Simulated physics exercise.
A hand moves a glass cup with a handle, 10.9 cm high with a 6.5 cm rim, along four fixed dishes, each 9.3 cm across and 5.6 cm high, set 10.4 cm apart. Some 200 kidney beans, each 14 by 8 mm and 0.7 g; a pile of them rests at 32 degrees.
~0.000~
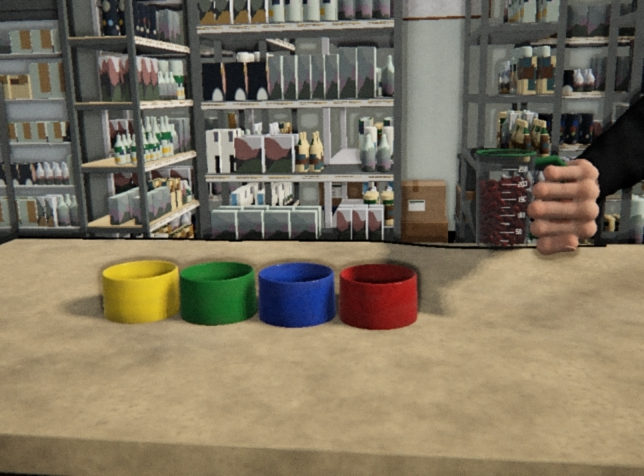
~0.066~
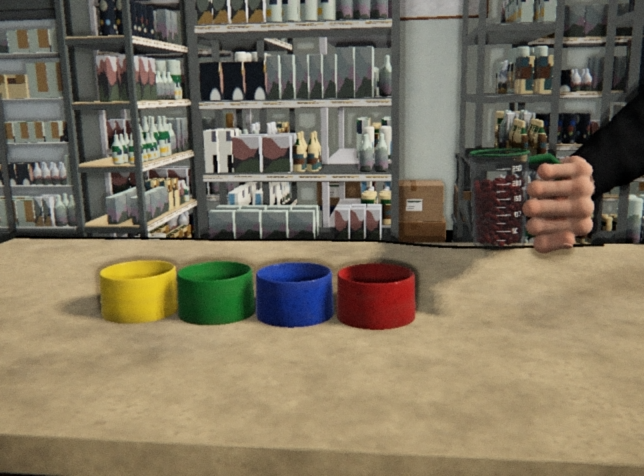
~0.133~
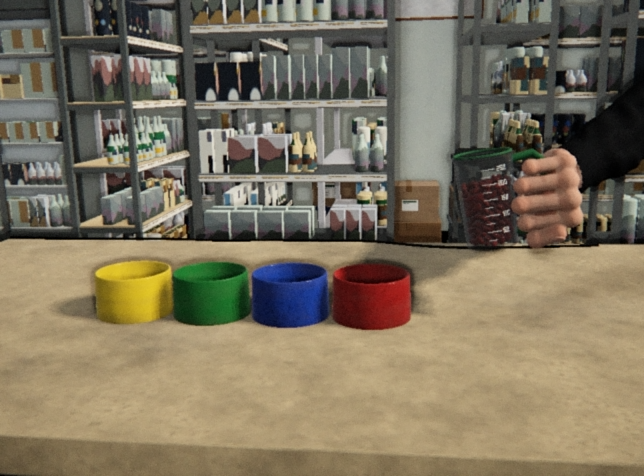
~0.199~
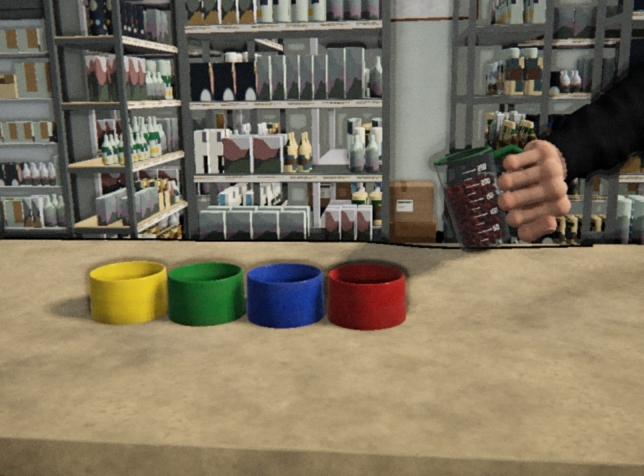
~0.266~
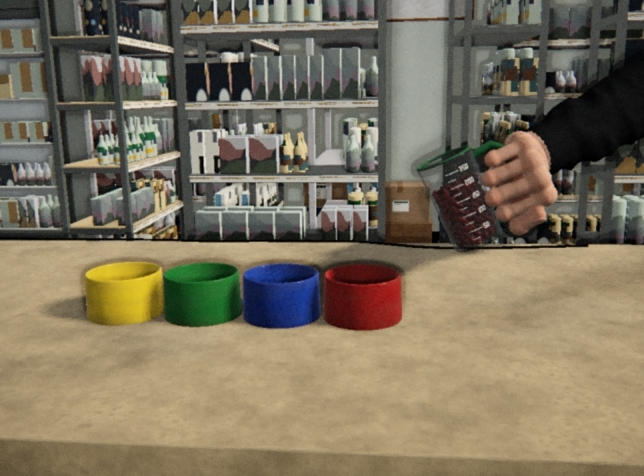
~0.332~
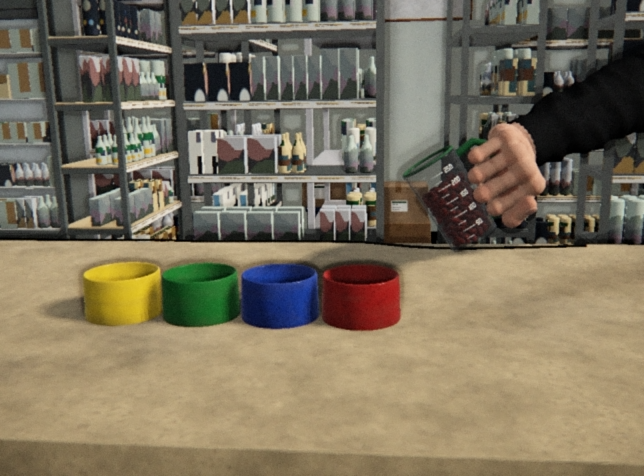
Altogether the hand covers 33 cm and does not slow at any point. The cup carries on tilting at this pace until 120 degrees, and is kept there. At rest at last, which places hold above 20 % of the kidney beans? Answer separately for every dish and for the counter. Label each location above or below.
Labels - red dish: Below, blue dish: Above, green dish: Below, yellow dish: Below, counter: Below.
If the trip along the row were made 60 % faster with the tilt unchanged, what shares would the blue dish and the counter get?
Blue 0, counter 10.
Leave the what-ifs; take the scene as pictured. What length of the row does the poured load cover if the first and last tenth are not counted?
Some 6 centimetres.
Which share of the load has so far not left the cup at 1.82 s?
I reckon around 0 per cent.
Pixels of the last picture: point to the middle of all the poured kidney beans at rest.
I'd put it at about (272, 299).
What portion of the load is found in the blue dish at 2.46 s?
So far, roughly 95 per cent.
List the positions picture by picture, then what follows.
Cup at (504, 199), tilt 0 degrees, lip at (477, 153), moved 0.0 cm; middle of the pieces at (501, 208); red dish at (378, 274); blue dish at (296, 273); green dish at (217, 272); yellow dish at (140, 270), in the first picture.
Cup at (499, 199), tilt 2 degrees, lip at (471, 154), moved 0.3 cm; middle of the pieces at (497, 207), in the second picture.
Cup at (487, 199), tilt 9 degrees, lip at (454, 158), moved 1.1 cm; middle of the pieces at (486, 208), in the third picture.
Cup at (474, 200), tilt 16 degrees, lip at (435, 164), moved 2.1 cm; middle of the pieces at (474, 208), in the fourth picture.
Cup at (461, 200), tilt 24 degrees, lip at (418, 170), moved 3.1 cm; middle of the pieces at (463, 208), in the fifth picture.
Cup at (451, 200), tilt 32 degrees, lip at (404, 176), moved 4.0 cm; middle of the pieces at (454, 208); red dish at (361, 275); blue dish at (279, 274); green dish at (200, 273); yellow dish at (122, 272). The cup turns about 115 degrees a second and travels 15 cm a second, in the sixth picture.
After 1.22 s, tilt 120 degrees; cup holds 55 %, blue 40 %.
After 1.82 s, tilt 120 degrees; cup holds 0 %, blue 95 %.
After 2.46 s, tilt 120 degrees; cup holds 0 %, blue 95 %.
At rest (2.8 s), red 0 %, blue 95 %, green 0 %, yellow 0 %, counter 5 %.
